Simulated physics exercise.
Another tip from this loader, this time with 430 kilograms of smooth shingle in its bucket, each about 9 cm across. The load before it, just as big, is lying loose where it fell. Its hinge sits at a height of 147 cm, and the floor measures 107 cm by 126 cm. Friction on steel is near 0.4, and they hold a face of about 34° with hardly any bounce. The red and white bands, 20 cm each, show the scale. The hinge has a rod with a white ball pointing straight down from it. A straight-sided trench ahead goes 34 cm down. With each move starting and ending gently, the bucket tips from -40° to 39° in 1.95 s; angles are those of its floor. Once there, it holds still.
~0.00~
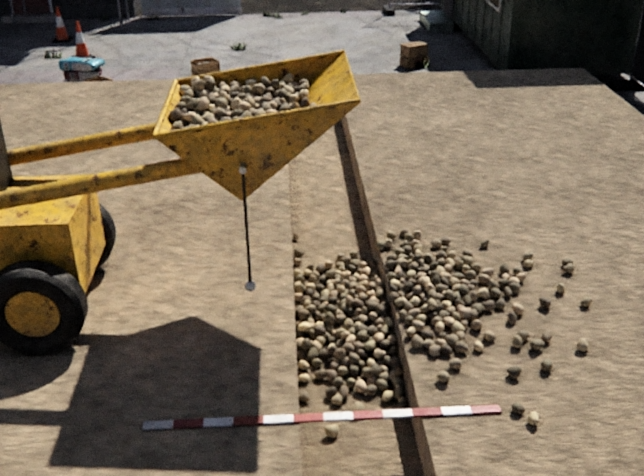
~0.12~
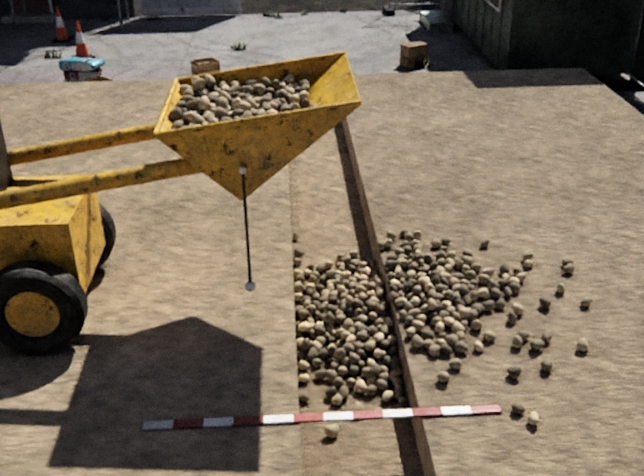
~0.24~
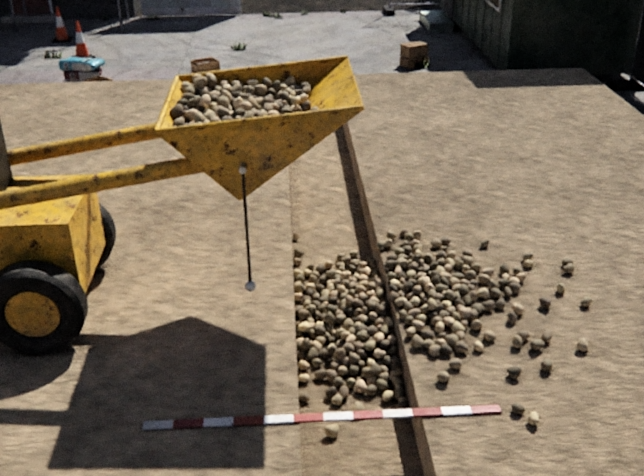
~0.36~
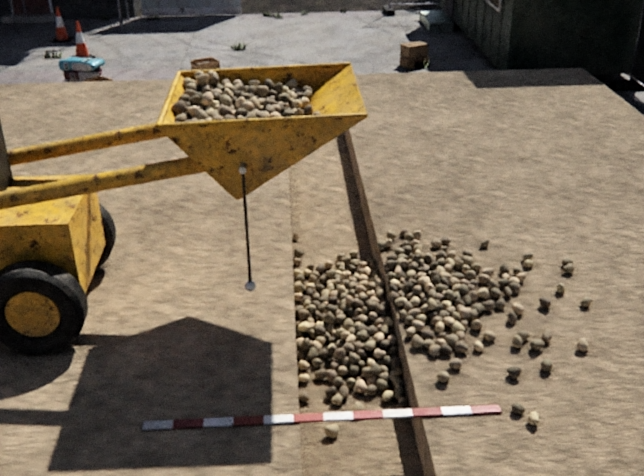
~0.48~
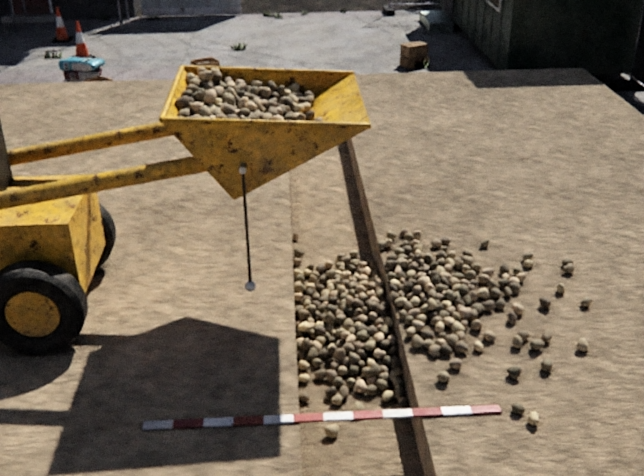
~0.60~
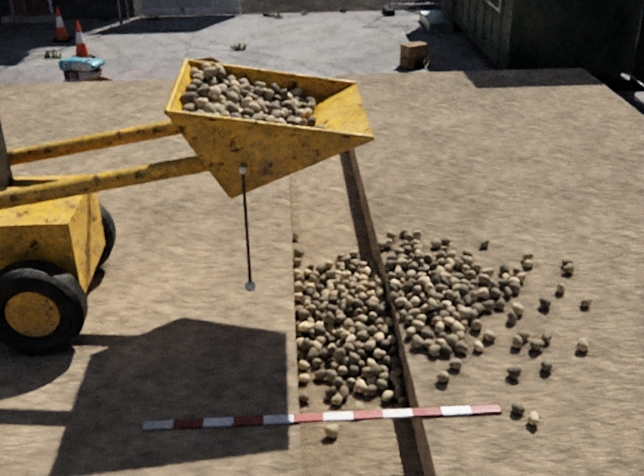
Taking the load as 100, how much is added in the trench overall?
Some 69 out of 100 is added.
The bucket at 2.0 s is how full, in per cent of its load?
Close to 30 per cent of the load.
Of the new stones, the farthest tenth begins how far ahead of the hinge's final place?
Close to 150 centimetres.
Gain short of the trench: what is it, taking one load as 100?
Some 0 % of one load's worth.
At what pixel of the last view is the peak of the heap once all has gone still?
Somewhere close to (417, 274).
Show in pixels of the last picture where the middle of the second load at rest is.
Roughly at (375, 304) in the last picture.
After 1.5 s the floor is at 27°; in per cent of one load, 100 in the bucket, 62 in the trench, 37 past the trench; the foremost stones are at (571, 279).
After 2.0 s the floor is at 39°; in per cent of one load, 28 in the bucket, 123 in the trench, 49 past the trench; the foremost stones are at (571, 279).
After 2.4 s the floor is at 39°; in per cent of one load, 0 in the bucket, 132 in the trench, 67 past the trench; the foremost stones are at (571, 279).
After 5.2 s the floor is at 39°; in per cent of one load, 0 in the bucket, 131 in the trench, 69 past the trench; the foremost stones are at (571, 279). Net gain in the trench, 69.
